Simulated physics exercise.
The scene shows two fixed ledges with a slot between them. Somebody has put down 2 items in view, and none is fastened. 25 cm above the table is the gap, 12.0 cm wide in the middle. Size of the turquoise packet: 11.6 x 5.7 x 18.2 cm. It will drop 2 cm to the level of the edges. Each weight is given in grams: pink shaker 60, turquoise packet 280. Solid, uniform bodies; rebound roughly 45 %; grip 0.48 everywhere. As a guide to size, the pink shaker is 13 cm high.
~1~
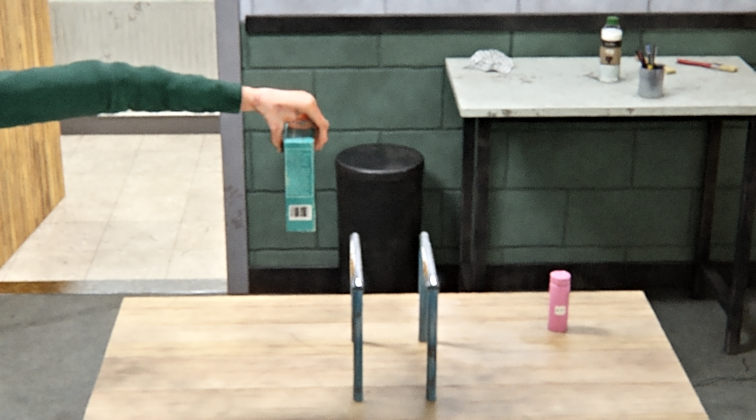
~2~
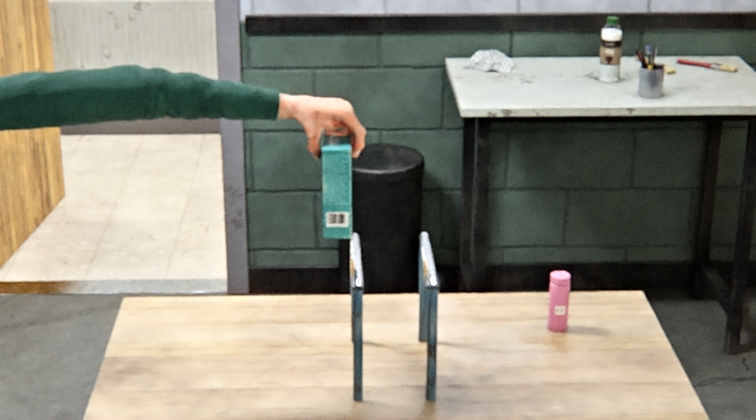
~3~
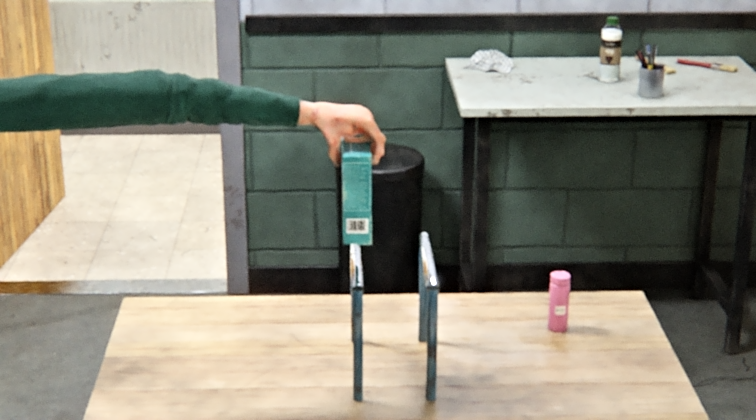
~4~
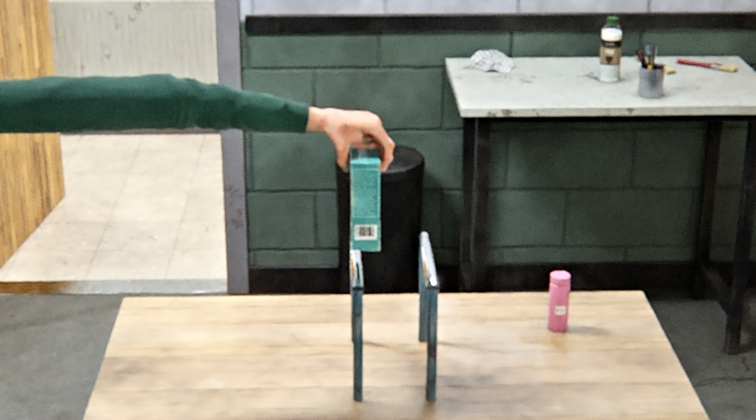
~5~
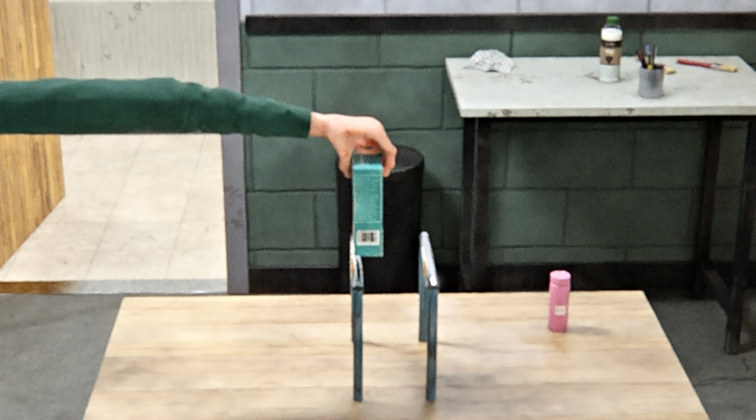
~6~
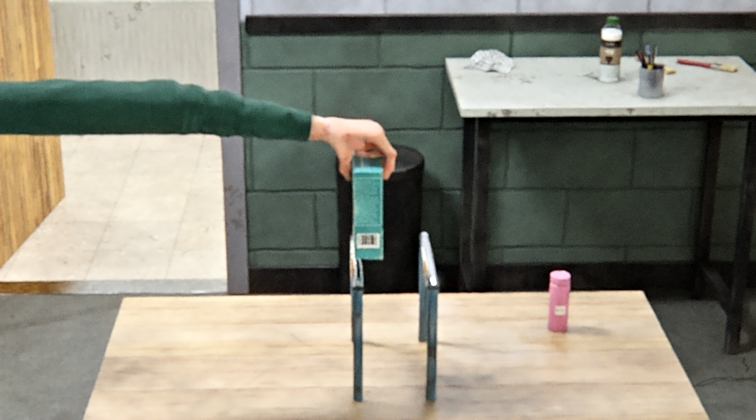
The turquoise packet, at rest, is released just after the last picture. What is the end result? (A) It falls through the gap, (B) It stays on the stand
The answer is A.
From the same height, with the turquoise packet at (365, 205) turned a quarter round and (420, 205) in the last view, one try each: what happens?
Try one: It gets stuck; try two: It falls through.
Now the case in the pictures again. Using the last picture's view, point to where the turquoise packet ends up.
It settles close to (323, 357).
Then, 0.50 s later than the last frame, turquoise packet tilted 48° near (410, 249).
Then, 0.80 s later than the last frame, turquoise packet tilted 62° near (364, 317).
When it is over, lying over on the stand or table, turquoise packet; pink shaker within 4 cm of the start. End places, in pixels of the last picture, turquoise packet near (323, 357). The packet goes down the gap.
